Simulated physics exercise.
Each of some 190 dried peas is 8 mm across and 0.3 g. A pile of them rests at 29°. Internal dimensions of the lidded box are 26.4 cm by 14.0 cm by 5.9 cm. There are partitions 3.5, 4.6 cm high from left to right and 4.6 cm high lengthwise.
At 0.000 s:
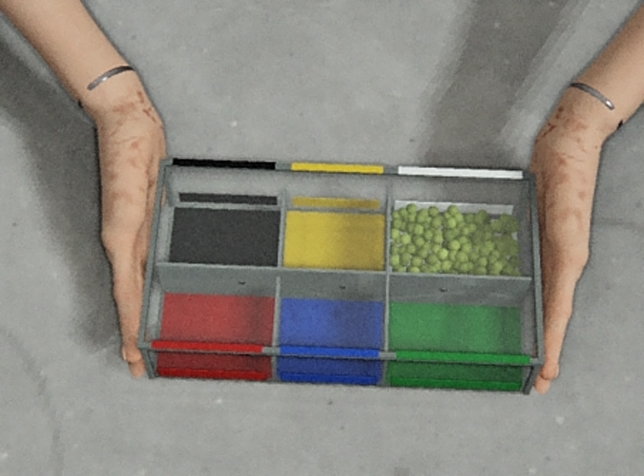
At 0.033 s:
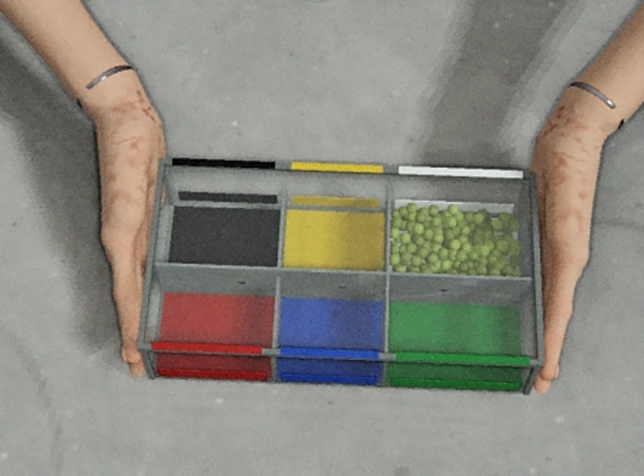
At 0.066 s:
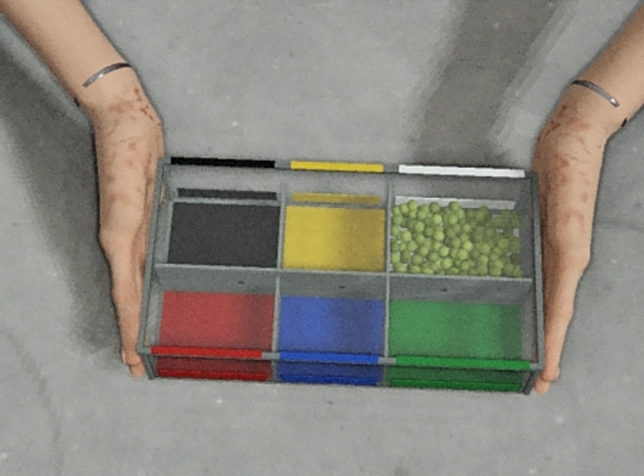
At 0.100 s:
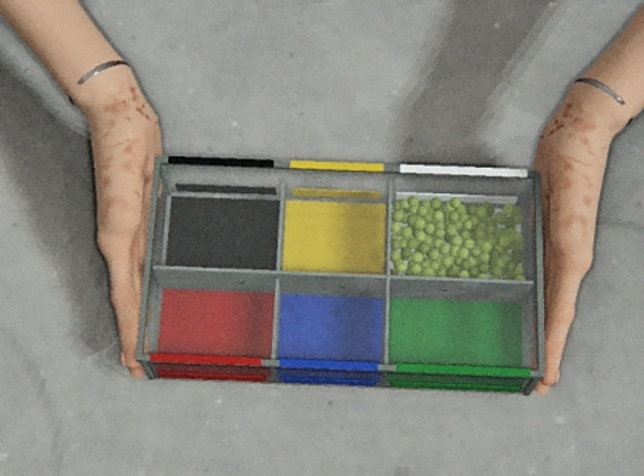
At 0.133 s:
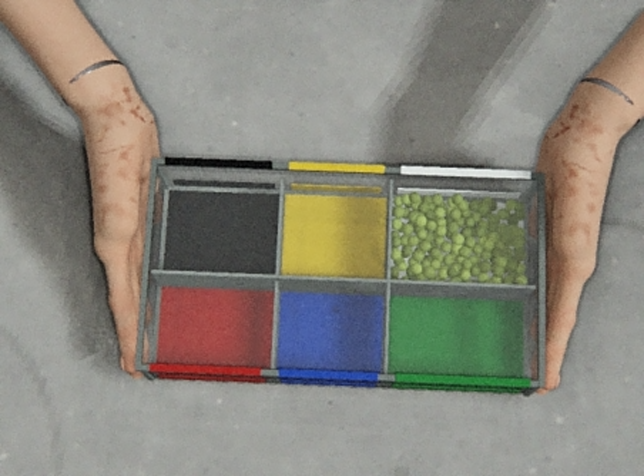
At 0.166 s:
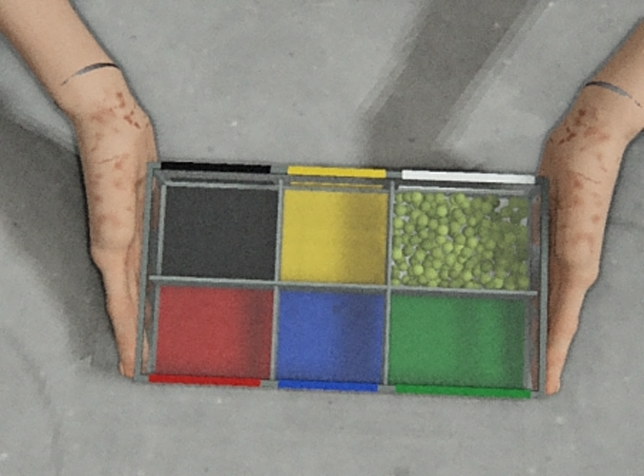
A pair of hands holds a clear, divided box by its two ends above a plain grey floor, seen from above by a still camera. Its six compartments are black, yellow and white along the back and red, blue and green along the front, with green peas covering the white one. The hands slowly tilt the box, its front edge dipping slightly lower, while the peas stay in their compartment and spread a little.
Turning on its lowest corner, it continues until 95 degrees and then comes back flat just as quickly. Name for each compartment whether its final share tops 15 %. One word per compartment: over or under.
Red under, blue under, green over, yellow under, white over, black under.
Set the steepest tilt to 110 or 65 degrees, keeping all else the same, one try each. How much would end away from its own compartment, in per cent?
About 25 and 5 per cent.
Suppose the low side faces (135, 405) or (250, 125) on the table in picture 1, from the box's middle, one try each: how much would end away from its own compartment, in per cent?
I'd put it at about 25 per cent for the first tilt and about 5 per cent for the second.
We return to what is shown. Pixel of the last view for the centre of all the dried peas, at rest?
Roughly pixel (456, 282).
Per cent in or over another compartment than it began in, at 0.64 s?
Around 10 in a hundred.
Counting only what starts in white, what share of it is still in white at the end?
That compartment keeps close to 80 per cent of its own pieces.
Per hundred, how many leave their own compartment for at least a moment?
The share comes out near 25 per cent.
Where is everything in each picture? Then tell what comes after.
In the first picture, box tilt 0 degrees, front corners at (144, 343) and (538, 359); white 100 %.
In the second picture, box tilt 1 degrees, front corners at (143, 344) and (538, 361).
In the third picture, box tilt 4 degrees, front corners at (143, 348) and (538, 364), lowest corner right front.
In the fourth picture, box tilt 8 degrees, front corners at (142, 355) and (538, 372), lowest corner right front.
In the fifth picture, box tilt 14 degrees, front corners at (141, 365) and (538, 381), lowest corner right front.
In the sixth picture, box tilt 21 degrees, front corners at (140, 375) and (539, 392), lowest corner right front; white 100 %. The box's pace is about 195 degrees a second.
After 0.64 s, tilt 94 degrees; green 10 %, white 90 %.
After 0.95 s, tilt 40 degrees; green 20 %, white 75 %.
After 1.37 s, tilt 0 degrees; green 25 %, white 75 %.
By 1.9 s all is still; red 0 %, blue 0 %, green 25 %, yellow 0 %, white 75 %, black 0 %.
